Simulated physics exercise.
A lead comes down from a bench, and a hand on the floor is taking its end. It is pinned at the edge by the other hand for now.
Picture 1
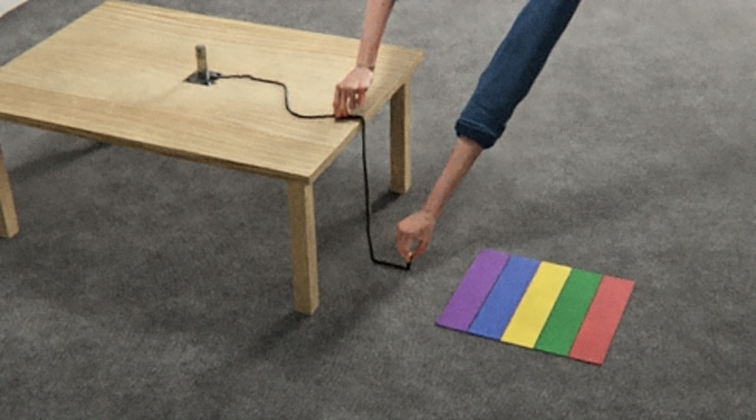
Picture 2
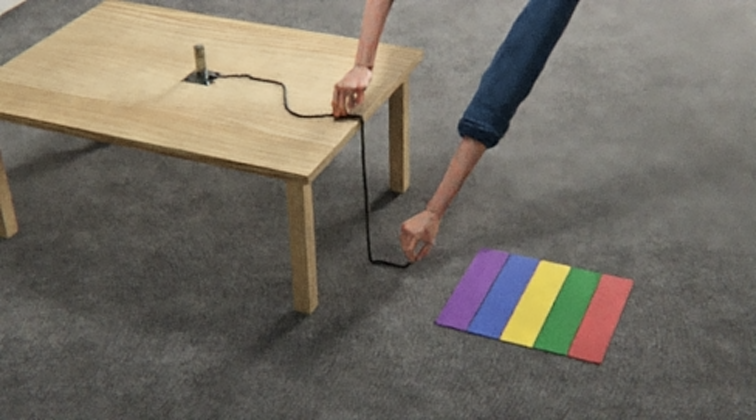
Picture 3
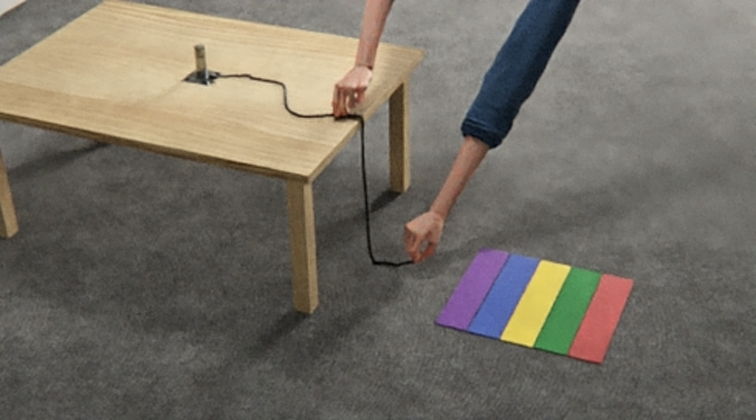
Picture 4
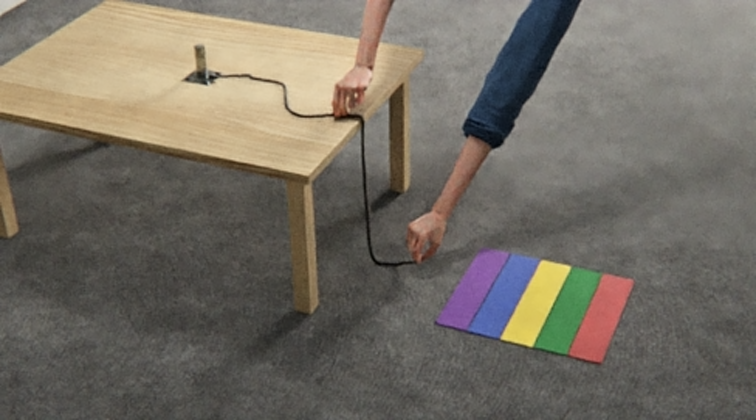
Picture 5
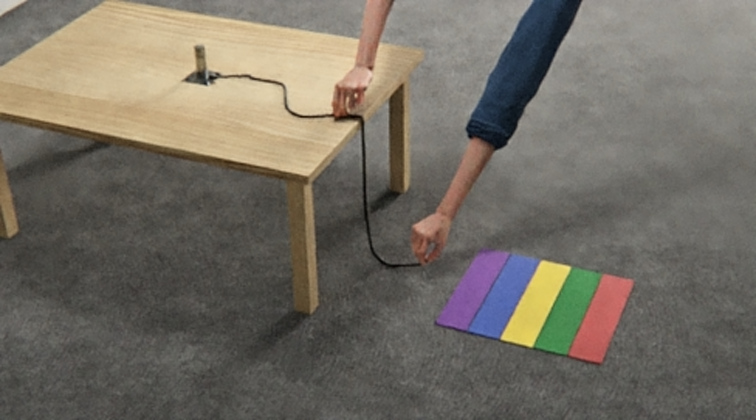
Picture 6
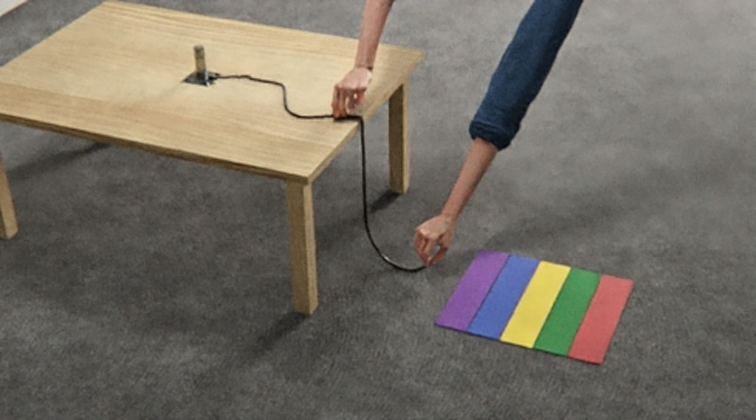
Five coloured strips, purple, blue, yellow, green and red from left to right, lie side by side on a dark grey carpet, seen from above at an angle. To their left stands a pale wooden table with a small upright metal piece on top, from which a black cord runs under one hand at the edge. Another hand, below a rolled blue sleeve, draws the cord's lower end slightly right, while the camera stays still.
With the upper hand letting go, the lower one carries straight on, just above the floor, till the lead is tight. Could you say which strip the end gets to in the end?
It gets to the green strip.
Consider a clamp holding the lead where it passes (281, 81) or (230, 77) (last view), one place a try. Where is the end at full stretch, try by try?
Roughly (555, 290), then roughly (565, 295).
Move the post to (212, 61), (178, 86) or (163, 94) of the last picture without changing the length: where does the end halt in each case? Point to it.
Going through the tries, you get (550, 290), then (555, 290), then (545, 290).
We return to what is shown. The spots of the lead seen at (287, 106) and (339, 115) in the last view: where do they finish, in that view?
End: (326, 106) and then (382, 133).
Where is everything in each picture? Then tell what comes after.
End (410, 258); purple (459, 313); blue (491, 321); yellow (524, 329); green (557, 337); red (591, 345), in the first picture.
End (415, 259); lead through (239, 77) (285, 90) (303, 116) (362, 130) (366, 193) (369, 252), in the second picture.
End (419, 260), in the third picture.
End (421, 260); lead through (239, 77) (286, 90) (304, 116) (363, 130) (365, 192) (371, 251), in the fourth picture.
End (426, 261), in the fifth picture.
End (430, 263); lead through (239, 78) (285, 91) (303, 117) (362, 131) (364, 193) (378, 251), in the sixth picture.
Soon after, end near (499, 278); over blue.
After that, end near (543, 288); over yellow.
At the stop, end near (569, 294); over green. Over green.
